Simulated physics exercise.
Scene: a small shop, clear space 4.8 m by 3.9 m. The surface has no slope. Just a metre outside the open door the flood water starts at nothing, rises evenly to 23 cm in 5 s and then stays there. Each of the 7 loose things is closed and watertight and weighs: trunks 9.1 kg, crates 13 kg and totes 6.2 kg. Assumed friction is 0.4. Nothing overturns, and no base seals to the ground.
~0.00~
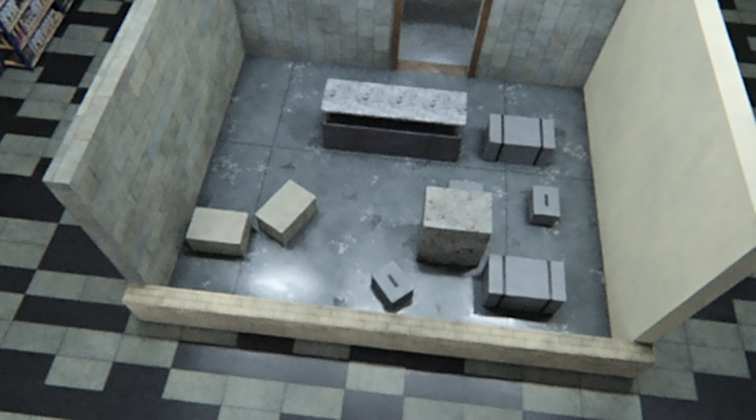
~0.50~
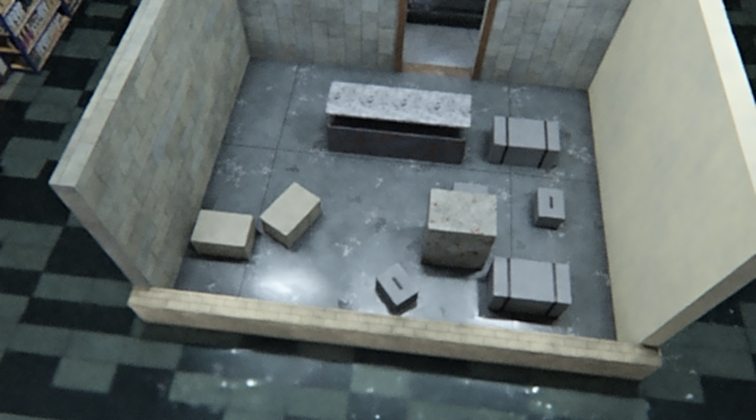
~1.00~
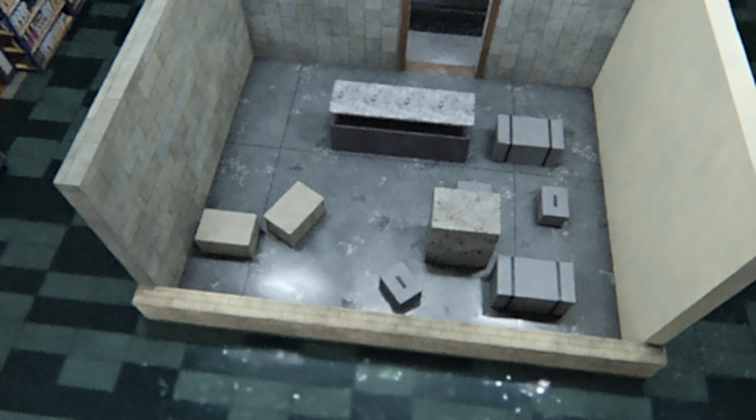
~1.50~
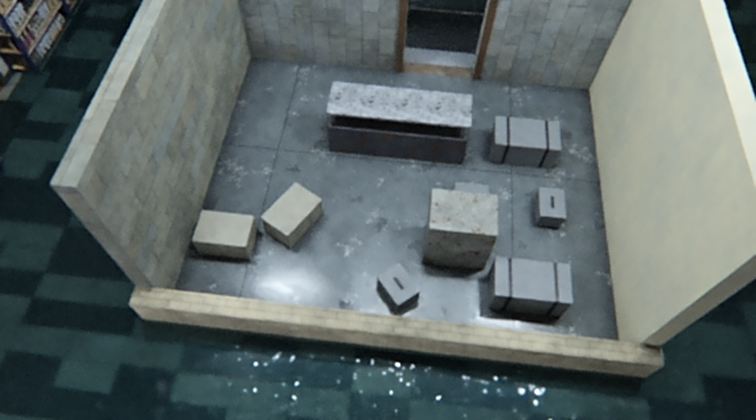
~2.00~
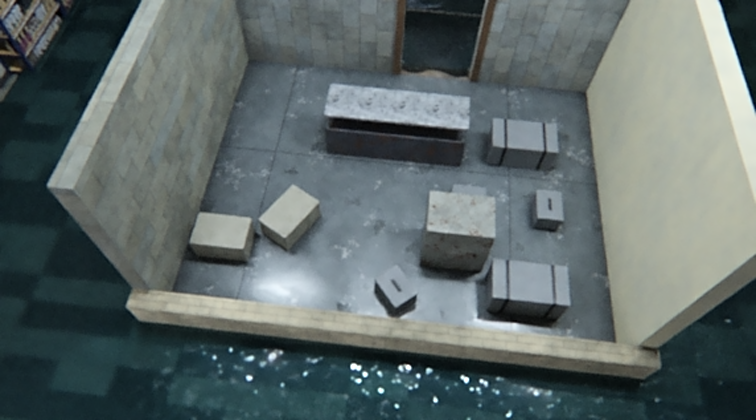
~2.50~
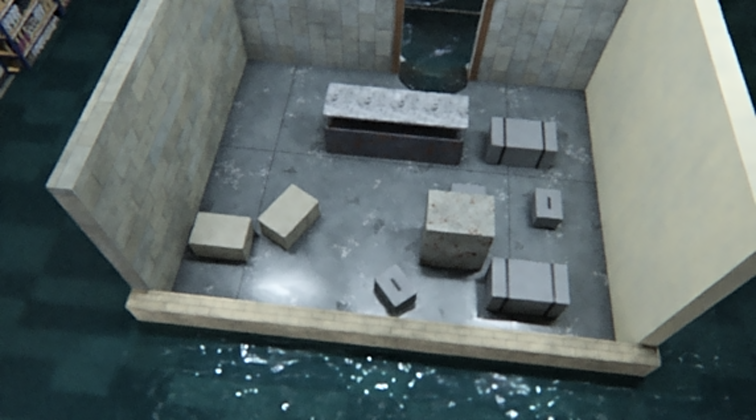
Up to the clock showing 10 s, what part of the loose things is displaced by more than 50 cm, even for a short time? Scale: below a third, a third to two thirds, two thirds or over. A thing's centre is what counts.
Middle band: A third to two thirds.
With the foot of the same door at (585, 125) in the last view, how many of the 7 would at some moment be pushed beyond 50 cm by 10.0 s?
Then it comes to 2 of them.
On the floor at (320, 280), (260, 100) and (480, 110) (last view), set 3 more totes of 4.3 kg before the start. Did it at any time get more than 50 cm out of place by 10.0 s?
In order: Not as far; farther; farther.
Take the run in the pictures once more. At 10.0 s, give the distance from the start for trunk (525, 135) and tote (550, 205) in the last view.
200 cm, 100 cm.
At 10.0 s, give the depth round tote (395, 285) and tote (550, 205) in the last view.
Some 2 cm at the first, some 6 cm at the second.
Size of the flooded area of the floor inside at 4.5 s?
Wet area: Approx. 3.5 m2.
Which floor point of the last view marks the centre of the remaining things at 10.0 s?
Mean position approx. (412, 270).
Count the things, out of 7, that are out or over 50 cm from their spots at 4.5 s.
The count is 0.
After 3.5 s 0 of 7 are over 50 cm from their spots; 0 afloat.
After 4.5 s 0 of 7 are over 50 cm from their spots; 0 afloat.
After 7.0 s 1 of 7 are over 50 cm from their spots; 1 afloat.
After 10.0 s 4 of 7 are over 50 cm from their spots, and 4 have been at some point; 3 afloat.
